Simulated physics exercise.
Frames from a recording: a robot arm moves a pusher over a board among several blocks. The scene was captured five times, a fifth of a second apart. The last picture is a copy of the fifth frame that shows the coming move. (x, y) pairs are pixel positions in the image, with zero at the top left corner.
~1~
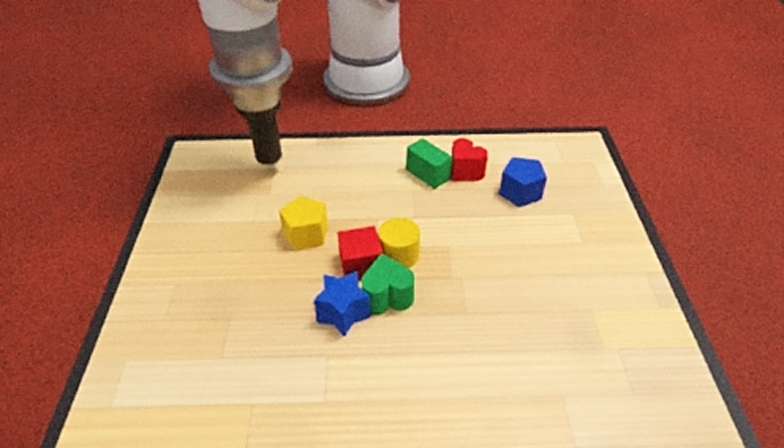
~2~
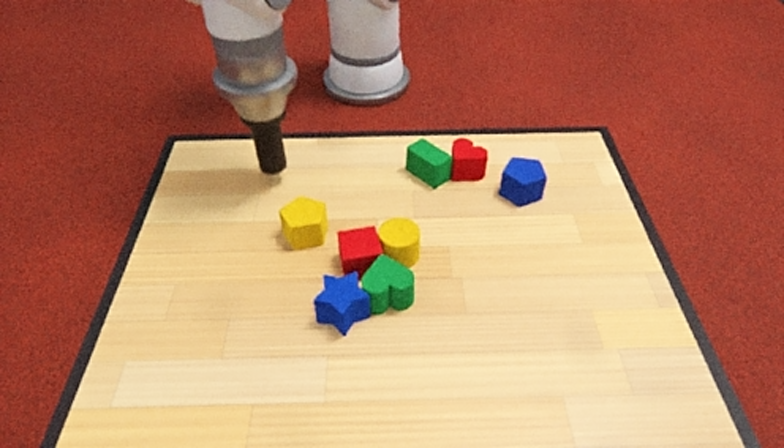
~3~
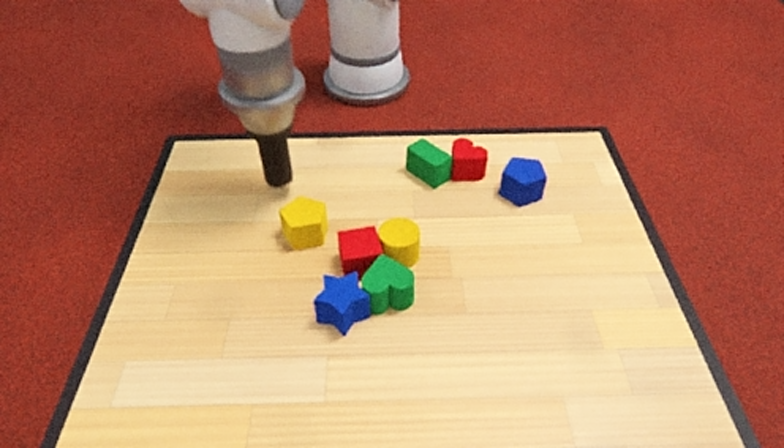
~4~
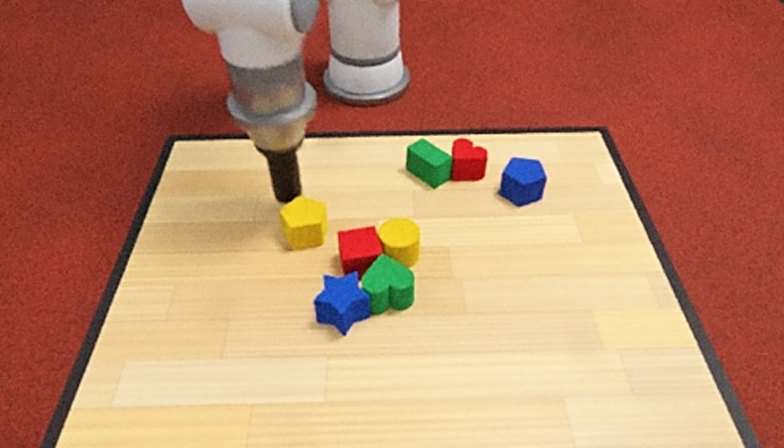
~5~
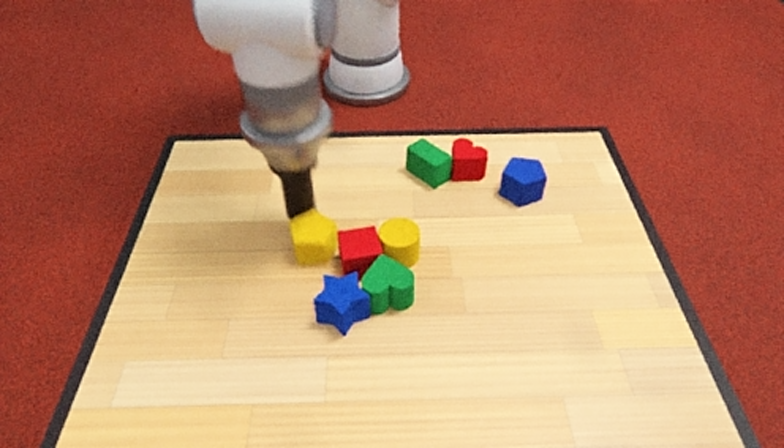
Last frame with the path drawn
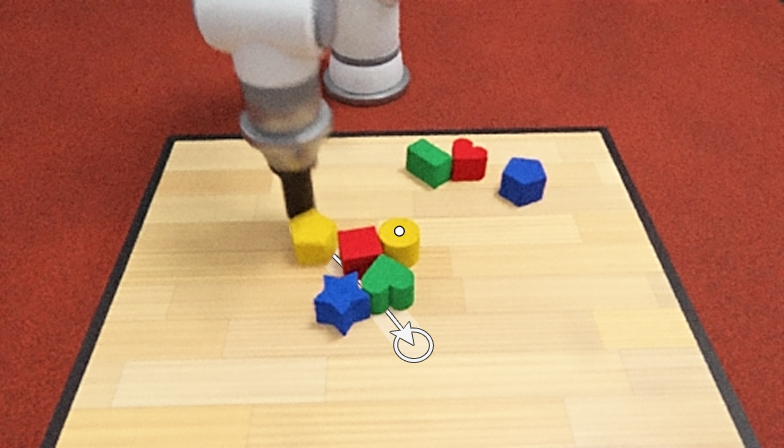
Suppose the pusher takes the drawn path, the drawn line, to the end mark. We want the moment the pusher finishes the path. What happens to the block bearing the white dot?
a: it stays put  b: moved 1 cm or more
The answer is a.
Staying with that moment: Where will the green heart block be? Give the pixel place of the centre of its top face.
Most likely (503, 339).
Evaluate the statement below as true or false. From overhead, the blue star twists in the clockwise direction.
The claim does not hold.
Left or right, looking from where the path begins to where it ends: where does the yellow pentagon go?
Sideways shift: Right.
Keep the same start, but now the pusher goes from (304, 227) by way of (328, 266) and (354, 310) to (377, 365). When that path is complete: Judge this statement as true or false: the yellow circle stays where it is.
True.
The line goes from (304, 227) by way of (338, 260) and (376, 298) to (413, 345); the dot is on the yellow circle.
What follows on the original path. One third of the way, pusher (337, 248); yellow pentagon (319, 265), turned 65° clockwise; blue star (340, 296), turned 15° anticlockwise; red square block (367, 258), turned 65° anticlockwise; green heart block (402, 281).
Two thirds of the way, pusher (376, 287); yellow pentagon (317, 271), turned 80° clockwise; blue star (338, 302), turned 30° anticlockwise; red square block (411, 291), turned 55° anticlockwise; green heart block (448, 313).
At the end, pusher (414, 333); yellow pentagon (317, 271), turned 80° clockwise; blue star (338, 302), turned 30° anticlockwise; red square block (457, 330), turned 80° anticlockwise; green heart block (503, 339), turned 35° anticlockwise; yellow circle unmoved.
